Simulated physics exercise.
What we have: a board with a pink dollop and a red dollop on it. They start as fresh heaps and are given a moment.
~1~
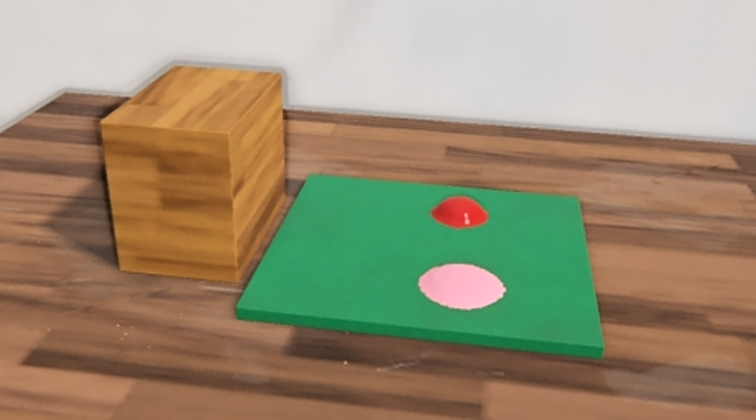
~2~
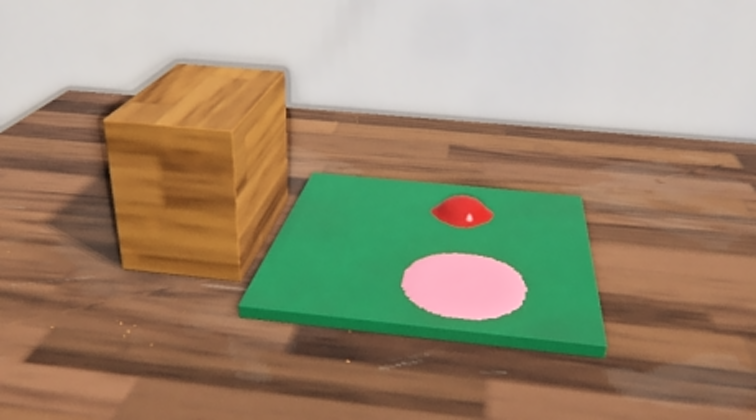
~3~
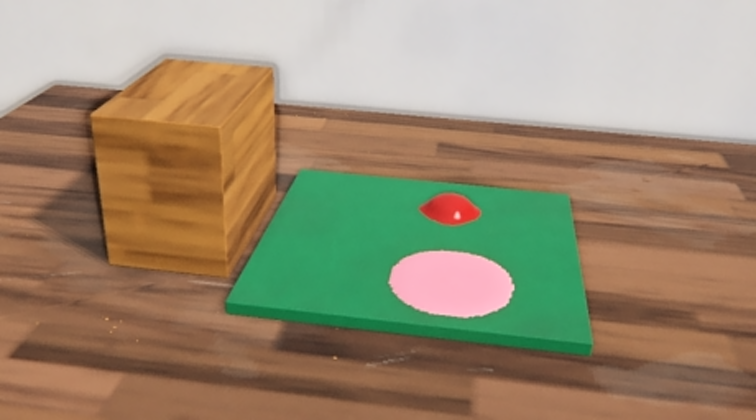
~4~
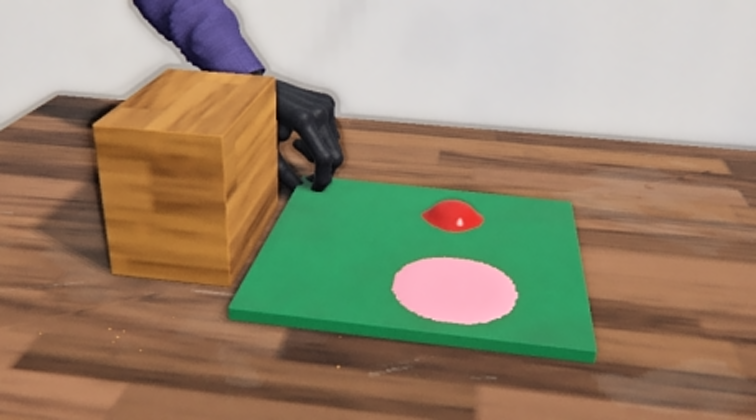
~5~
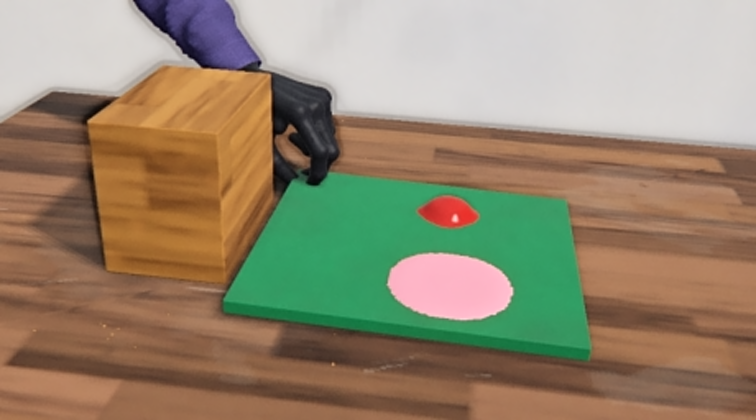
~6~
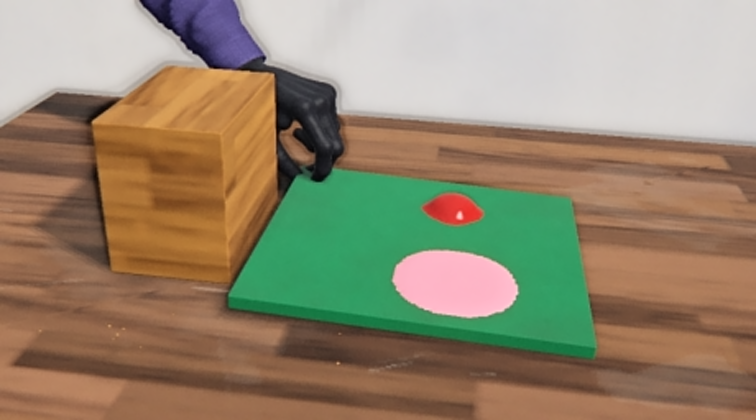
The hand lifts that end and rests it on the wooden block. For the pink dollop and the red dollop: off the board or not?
As for the pink dollop, it drips off the end; the red dollop keeps clear of the edge.
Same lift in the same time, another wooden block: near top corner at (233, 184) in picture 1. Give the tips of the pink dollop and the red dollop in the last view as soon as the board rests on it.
The first near (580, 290), the second near (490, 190).
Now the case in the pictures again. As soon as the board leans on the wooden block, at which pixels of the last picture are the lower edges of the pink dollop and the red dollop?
At (598, 301), and at (506, 172).
Soon after, slope about 33°; the pink dollop is dripping off the low end; the red dollop has not moved.
Later, the pink dollop is dripping off the low end; the red dollop has not moved.
In the end, slope about 33°; the pink dollop is dripping off the low end; the red dollop has not moved.
